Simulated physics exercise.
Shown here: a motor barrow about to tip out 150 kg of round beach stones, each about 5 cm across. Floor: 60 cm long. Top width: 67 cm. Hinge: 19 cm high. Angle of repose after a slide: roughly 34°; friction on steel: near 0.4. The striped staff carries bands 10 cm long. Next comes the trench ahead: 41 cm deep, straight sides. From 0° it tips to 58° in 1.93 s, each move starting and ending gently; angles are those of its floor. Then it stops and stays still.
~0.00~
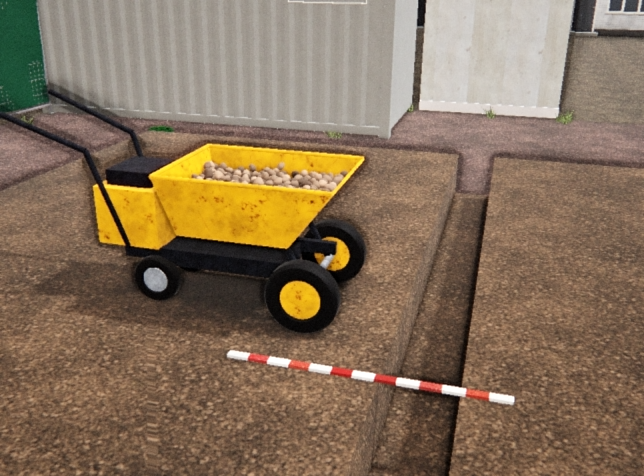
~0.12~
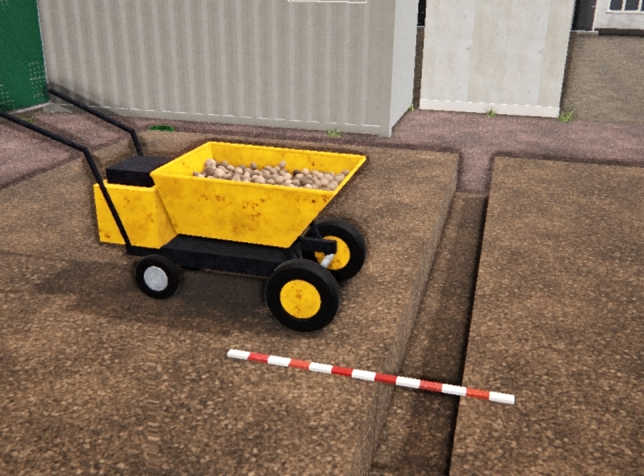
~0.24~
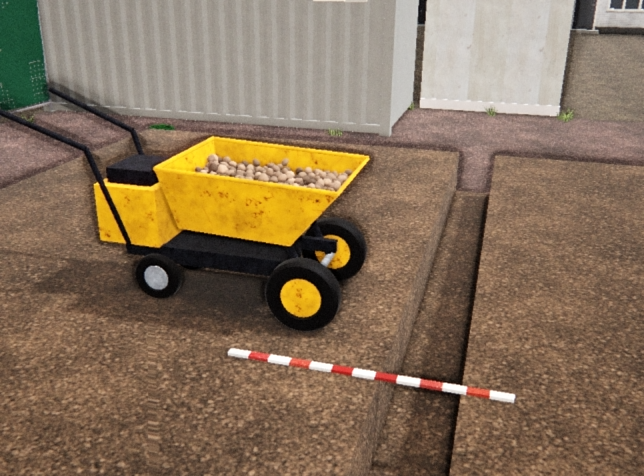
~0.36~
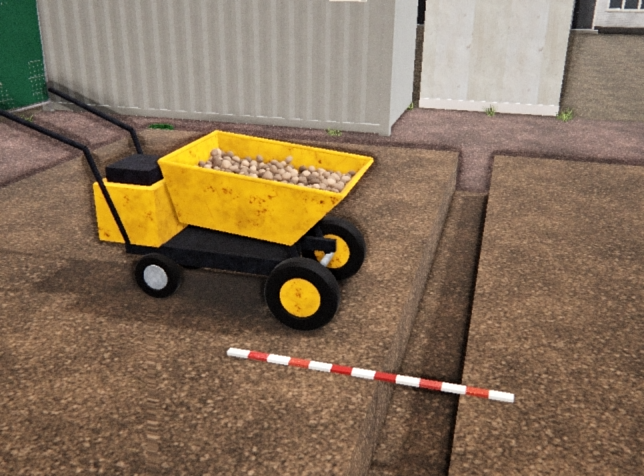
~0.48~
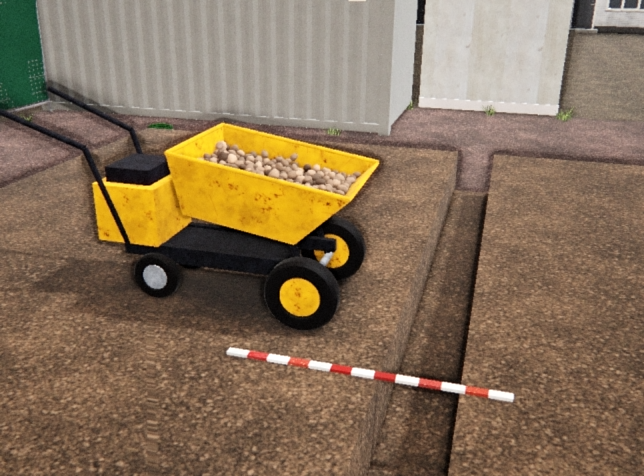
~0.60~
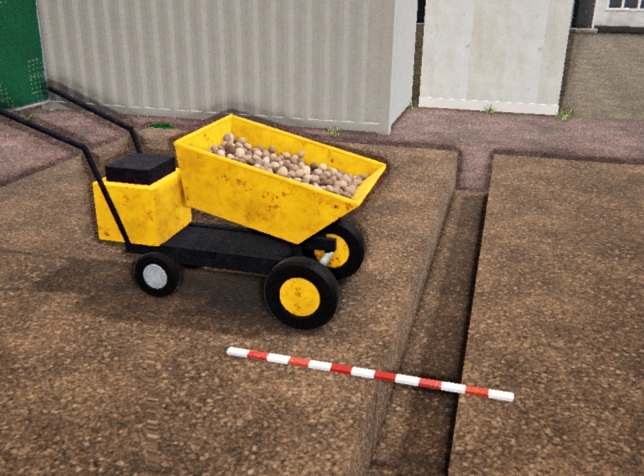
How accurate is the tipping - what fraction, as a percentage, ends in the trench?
Close to 62 in every hundred.
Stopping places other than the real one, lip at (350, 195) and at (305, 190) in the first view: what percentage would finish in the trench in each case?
About 50 per cent first, then about 75 per cent.
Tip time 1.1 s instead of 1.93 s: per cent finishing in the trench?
In that case, around 50%.
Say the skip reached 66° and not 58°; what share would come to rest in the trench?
Around 70 per cent would finish in the trench.
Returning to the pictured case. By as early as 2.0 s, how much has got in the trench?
I'd put it near 20 per cent.
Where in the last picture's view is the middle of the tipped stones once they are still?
Somewhere near pixel (441, 371).
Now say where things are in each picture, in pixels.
The first picture shows lip at (332, 194), floor tilted 0°, highest stones at (270, 176).
In the second picture, the skip is at 1°, its lip at (334, 194); the top of the load is at (252, 171); the stones move at 0.1 m/s on average.
The third picture shows lip at (338, 194), floor tilted 2°, highest stones at (238, 167); the stones move at 0.2 m/s on average.
In the fourth picture, the skip is at 5°, its lip at (343, 197); the top of the load is at (226, 162); the stones move at 0.3 m/s on average.
The fifth picture shows lip at (350, 200), floor tilted 9°, highest stones at (222, 152); the stones move at 0.3 m/s on average.
In the sixth picture, the skip is at 13°, its lip at (358, 204); the top of the load is at (228, 144); the stones move at 0.4 m/s on average.
After 1.5 s the floor is at 49°; 100 % in the skip; the foremost stones are at (406, 242).
After 2.0 s the floor is at 58°; 77 % in the skip, 19 % in the trench, 4 % past the trench; the foremost stones are at (502, 328).
After 2.4 s the floor is at 58°; 55 % in the skip, 31 % in the trench, 14 % past the trench; the foremost stones are at (573, 340).
After 4.3 s the floor is at 58°; 23 % in the skip, 62 % in the trench, 15 % past the trench; the foremost stones are at (628, 356).
